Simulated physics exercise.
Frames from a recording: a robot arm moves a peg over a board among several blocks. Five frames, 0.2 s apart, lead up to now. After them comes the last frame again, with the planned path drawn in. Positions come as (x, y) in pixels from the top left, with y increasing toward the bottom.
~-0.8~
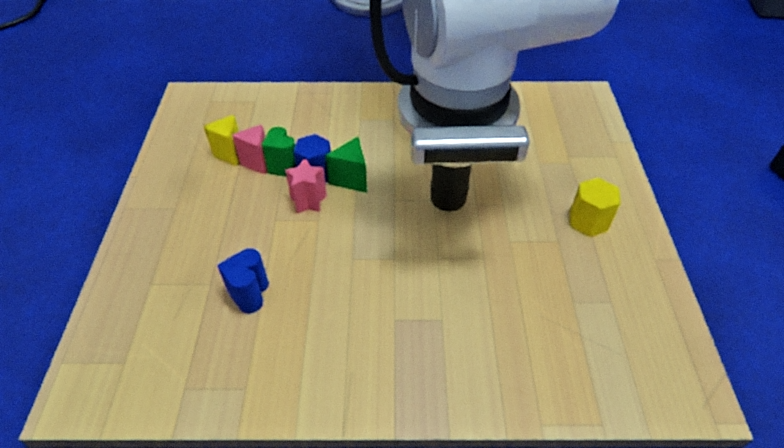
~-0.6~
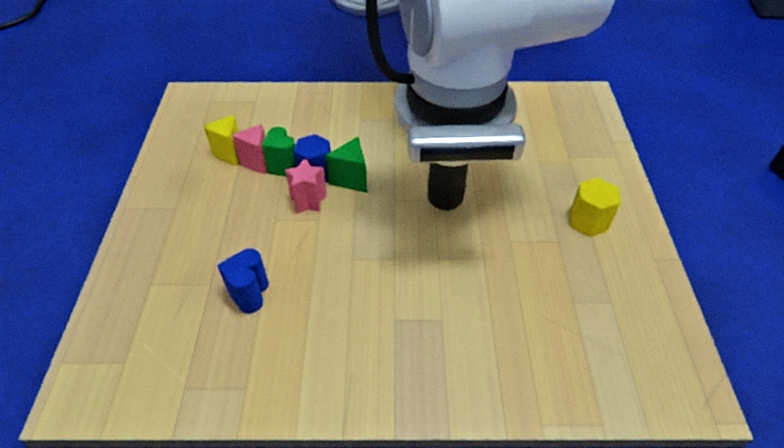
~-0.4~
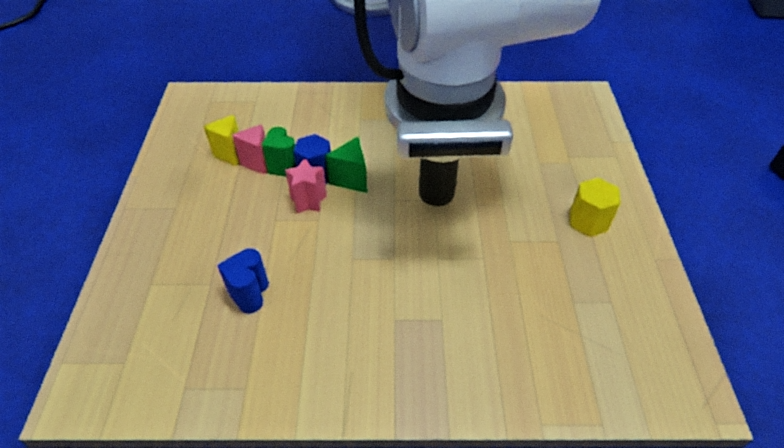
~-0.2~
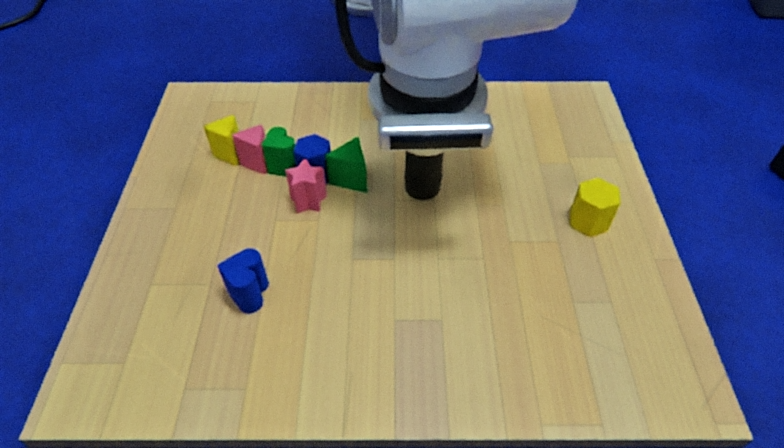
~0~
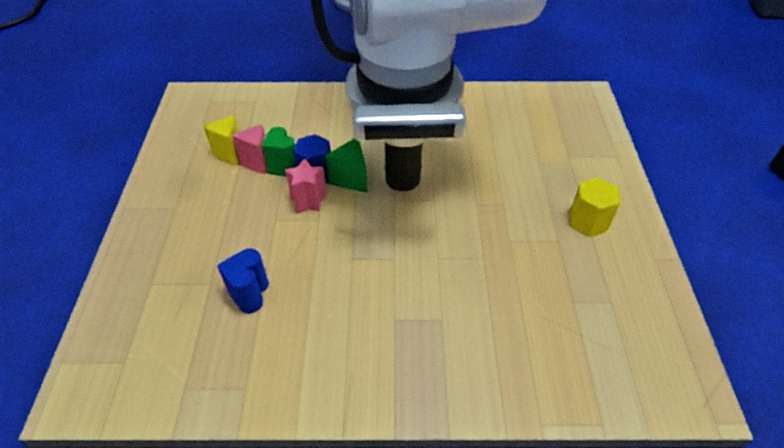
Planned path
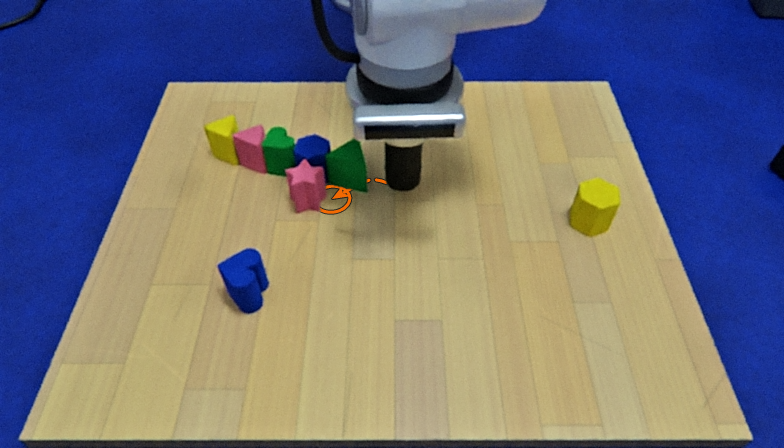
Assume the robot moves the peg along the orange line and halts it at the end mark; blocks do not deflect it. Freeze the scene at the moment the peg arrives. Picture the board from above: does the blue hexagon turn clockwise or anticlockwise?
It swings round clockwise.
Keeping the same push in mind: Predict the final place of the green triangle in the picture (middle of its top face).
The point I'd pick in the picture is (297, 168).
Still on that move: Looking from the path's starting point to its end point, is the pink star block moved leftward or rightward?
It gets pushed left.
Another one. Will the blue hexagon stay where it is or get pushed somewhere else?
It moves.
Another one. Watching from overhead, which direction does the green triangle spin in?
Looking down on the board, it turns clockwise.
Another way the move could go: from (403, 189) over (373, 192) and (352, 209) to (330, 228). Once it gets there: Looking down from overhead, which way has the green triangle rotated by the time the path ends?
From overhead, the rotation is clockwise.
Drawn move, from (403, 189) over (379, 180) and (355, 187) to (332, 199).
On the path given first. Halfway along, peg (365, 172); green heart-shaped block (274, 136); blue hexagon (306, 145), turned 25° clockwise; green triangle (332, 155).
At the end, peg (331, 190); green heart-shaped block (271, 132), turned 20° anticlockwise; pink star block (274, 187); blue hexagon (299, 146), turned 60° clockwise; green triangle (297, 168), turned 20° clockwise.
